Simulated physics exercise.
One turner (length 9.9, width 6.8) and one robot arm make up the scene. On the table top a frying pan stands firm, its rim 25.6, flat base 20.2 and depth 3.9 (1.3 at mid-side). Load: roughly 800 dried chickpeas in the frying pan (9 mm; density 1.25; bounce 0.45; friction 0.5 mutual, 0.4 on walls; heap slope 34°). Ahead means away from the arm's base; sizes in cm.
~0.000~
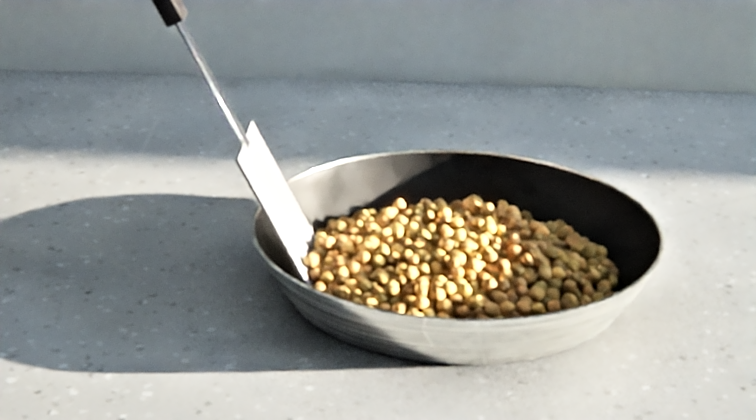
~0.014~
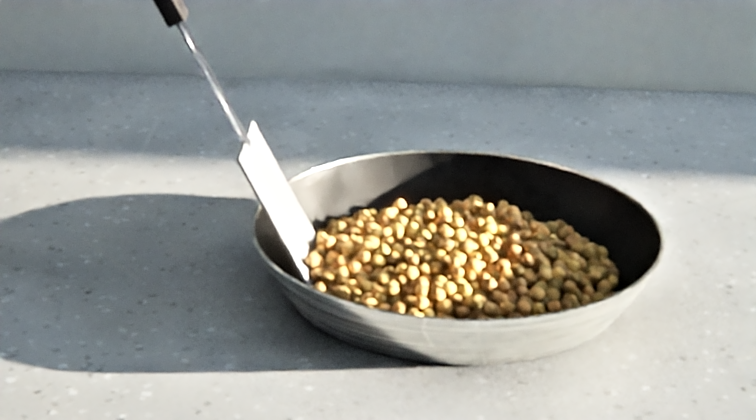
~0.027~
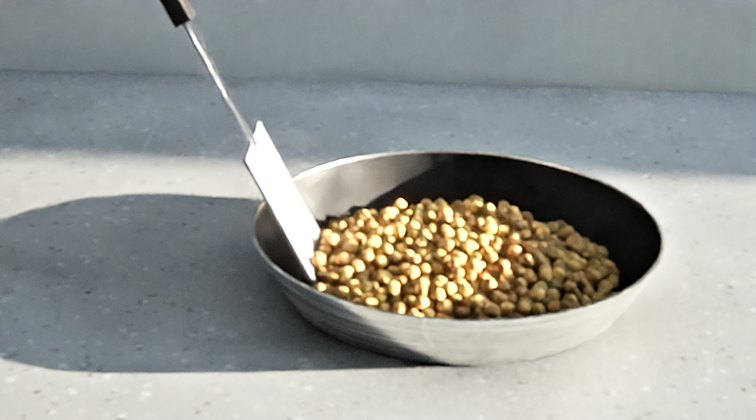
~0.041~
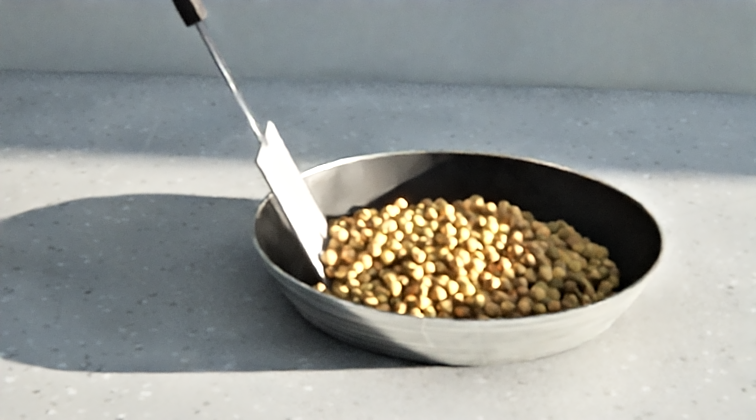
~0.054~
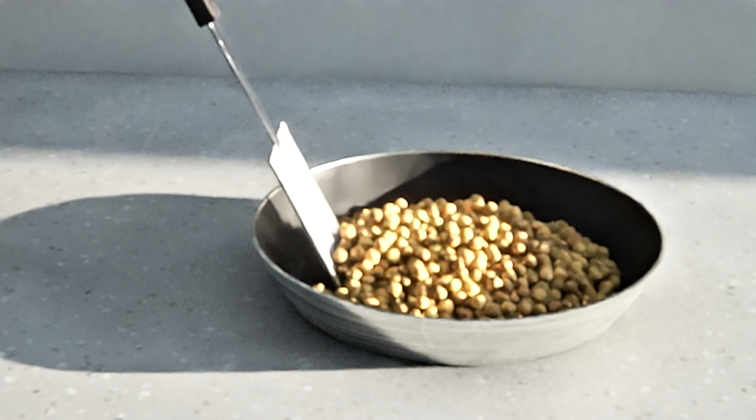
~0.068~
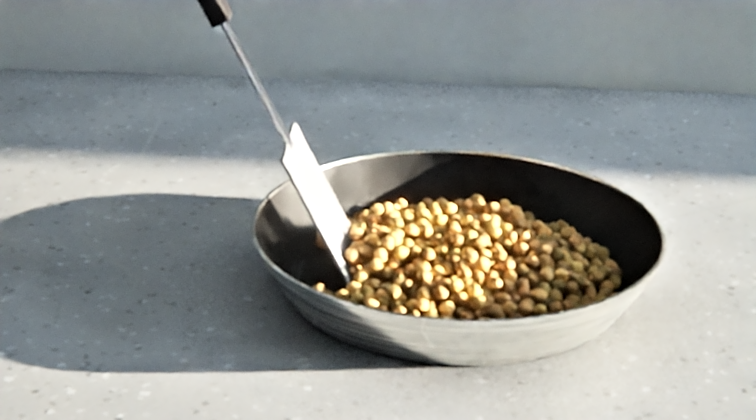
On a speckled grey table top, a turner slanting into a frying pan of dried chickpeas, sliding slightly right against the heap.
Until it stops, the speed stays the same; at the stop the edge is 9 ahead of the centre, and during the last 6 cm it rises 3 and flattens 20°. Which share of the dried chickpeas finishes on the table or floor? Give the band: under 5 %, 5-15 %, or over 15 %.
Band: Under 5 %.
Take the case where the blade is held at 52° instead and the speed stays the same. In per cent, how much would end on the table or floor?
It would come to roughly 5 percent.
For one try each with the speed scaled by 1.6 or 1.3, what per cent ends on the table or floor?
First try around 10 %, second try around 5 %.
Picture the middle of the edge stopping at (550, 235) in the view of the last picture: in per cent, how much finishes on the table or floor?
Something close to 0 in a hundred.
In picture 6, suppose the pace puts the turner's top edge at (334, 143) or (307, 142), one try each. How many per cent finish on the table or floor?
Estimates: About 15 %, about 10 %.
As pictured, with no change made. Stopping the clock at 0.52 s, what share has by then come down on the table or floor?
I'd say close to 2 in a hundred.
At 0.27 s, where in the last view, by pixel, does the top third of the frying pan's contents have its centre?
Around (559, 247).
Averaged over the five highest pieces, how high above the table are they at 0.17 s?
About 4 cm.
After 0.17 s, sloping 63°, highest piece 4 above the table; 804 in the frying pan.
After 0.27 s, sloping 56°, highest piece 5 above the table; 804 in the frying pan.
After 0.52 s, sloping 43°, highest piece 5 above the table; 784 in the frying pan, 19 on the table or floor, 1 on the blade or in flight.
After 1.57 s, sloping 43°, highest piece 5 above the table; 784 in the frying pan, 20 on the table or floor.
At rest, 784 in the frying pan, 20 on the table or floor. That is 2 % on the table or floor.
